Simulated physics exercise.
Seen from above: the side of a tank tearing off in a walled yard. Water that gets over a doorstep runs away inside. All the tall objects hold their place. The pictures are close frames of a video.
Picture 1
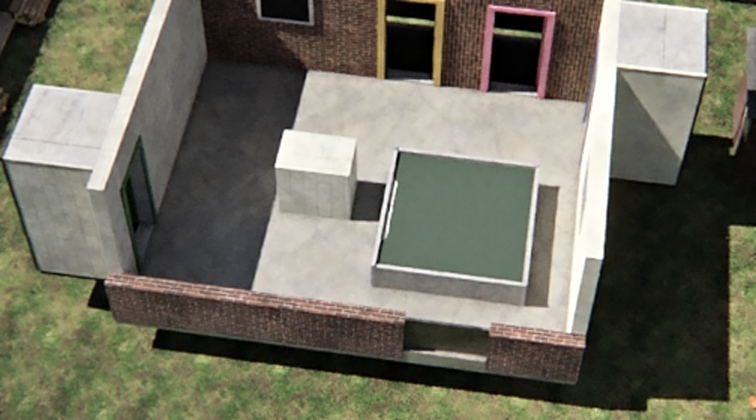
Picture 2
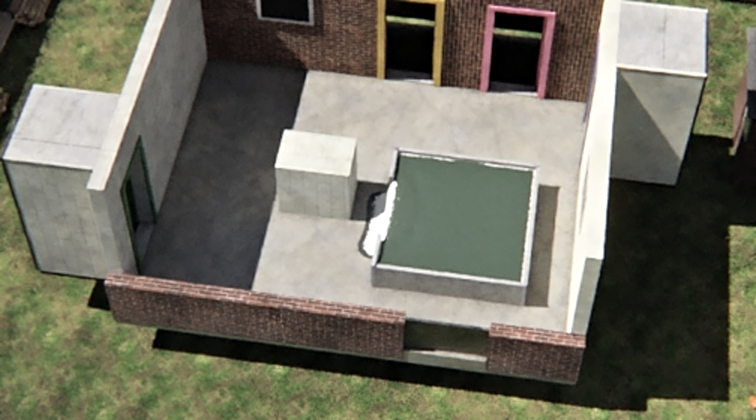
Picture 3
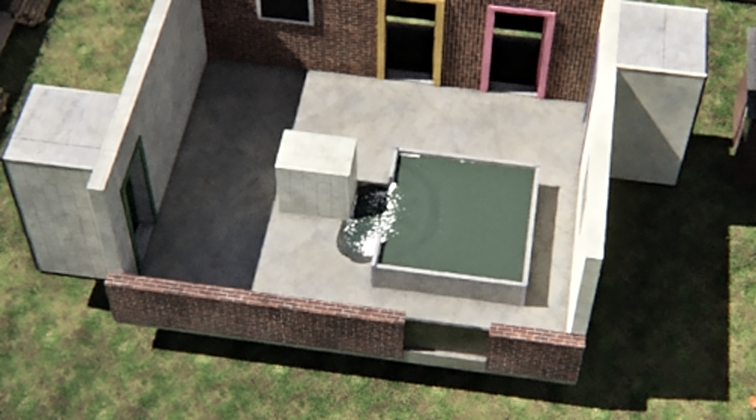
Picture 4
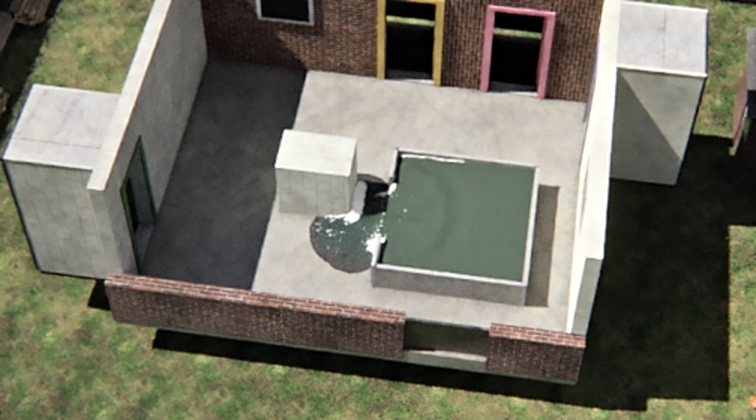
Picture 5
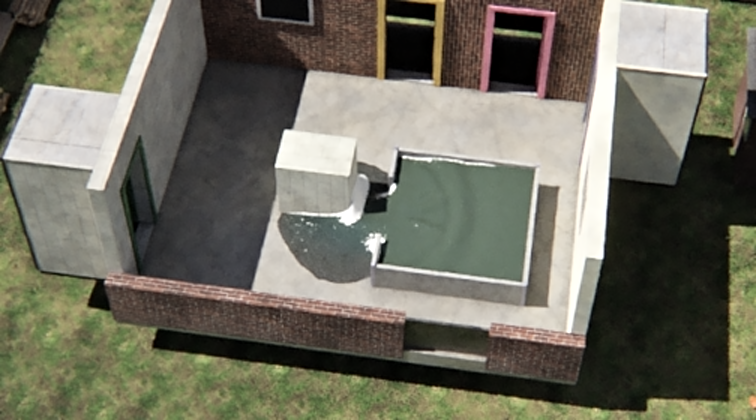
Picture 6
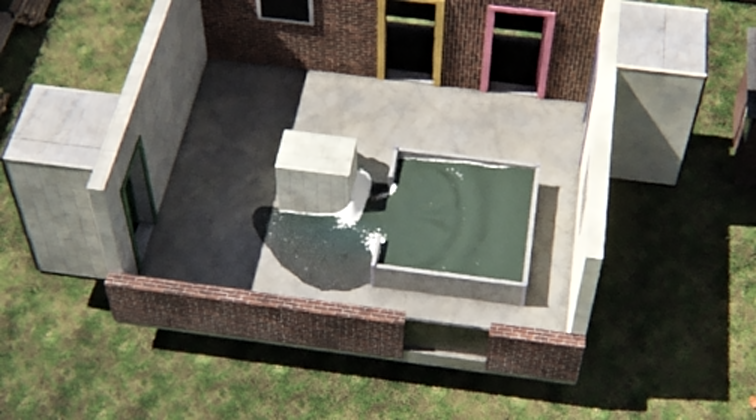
Walled yard seen from above, with water bursting from the left side of a tank and spreading left across the floor around a pale block.
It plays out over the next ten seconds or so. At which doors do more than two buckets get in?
The blue door stays under that; the yellow door takes more than that; the pink door stays under that; the green door takes more than that.
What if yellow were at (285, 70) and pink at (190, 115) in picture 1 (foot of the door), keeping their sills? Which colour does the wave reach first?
The door marked green.
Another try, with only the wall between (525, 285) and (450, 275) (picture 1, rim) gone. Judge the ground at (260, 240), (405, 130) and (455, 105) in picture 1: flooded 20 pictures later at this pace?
As listed: Awash, no water, dry.
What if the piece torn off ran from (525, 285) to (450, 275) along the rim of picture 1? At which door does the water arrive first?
First comes the blue one.
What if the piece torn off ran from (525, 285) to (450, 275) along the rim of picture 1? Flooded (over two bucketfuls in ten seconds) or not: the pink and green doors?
One by one: Pink door takes more, green door lets more in.
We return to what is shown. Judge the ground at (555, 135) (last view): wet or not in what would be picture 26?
There: Dry.
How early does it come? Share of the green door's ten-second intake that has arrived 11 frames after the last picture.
Roughly 5 per cent.
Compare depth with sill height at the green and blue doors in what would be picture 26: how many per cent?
Roughly 280 per cent, then 0 per cent.
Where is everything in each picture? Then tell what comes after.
The first frame shows still water in the water tank at (458, 217).
In the second frame, the front is at (368, 254), out from the gap at (387, 220).
In the third frame, the front is at (347, 251), out from the gap at (387, 221).
In the fourth frame, water pours out at (387, 221) and has run to (315, 230).
In the fifth frame, water pours out at (387, 221) and has run to (283, 225).
In the sixth frame, the front is at (259, 219), out from the gap at (387, 220).
A moment on, water covers 25 % of the floor; the blue door not reached, the yellow door not reached, the pink door not reached, the green door not reached.
Next, water covers 45 % of the floor; the blue door not reached, the yellow door under two buckets in, the pink door not reached, the green door under two buckets in.
Then, water covers 55 % of the floor; the blue door not reached, the yellow door over two buckets in, the pink door wet at the sill, nothing in, the green door over two buckets in.
Later, water covers 80 % of the floor; the blue door wet at the sill, nothing in, the yellow door far over two buckets in, the pink door wet at the sill, nothing in, the green door far over two buckets in.
In the end, water covers 95 % of the floor; the blue door wet at the sill, nothing in, the yellow door far over two buckets in, the pink door wet at the sill, nothing in, the green door far over two buckets in.
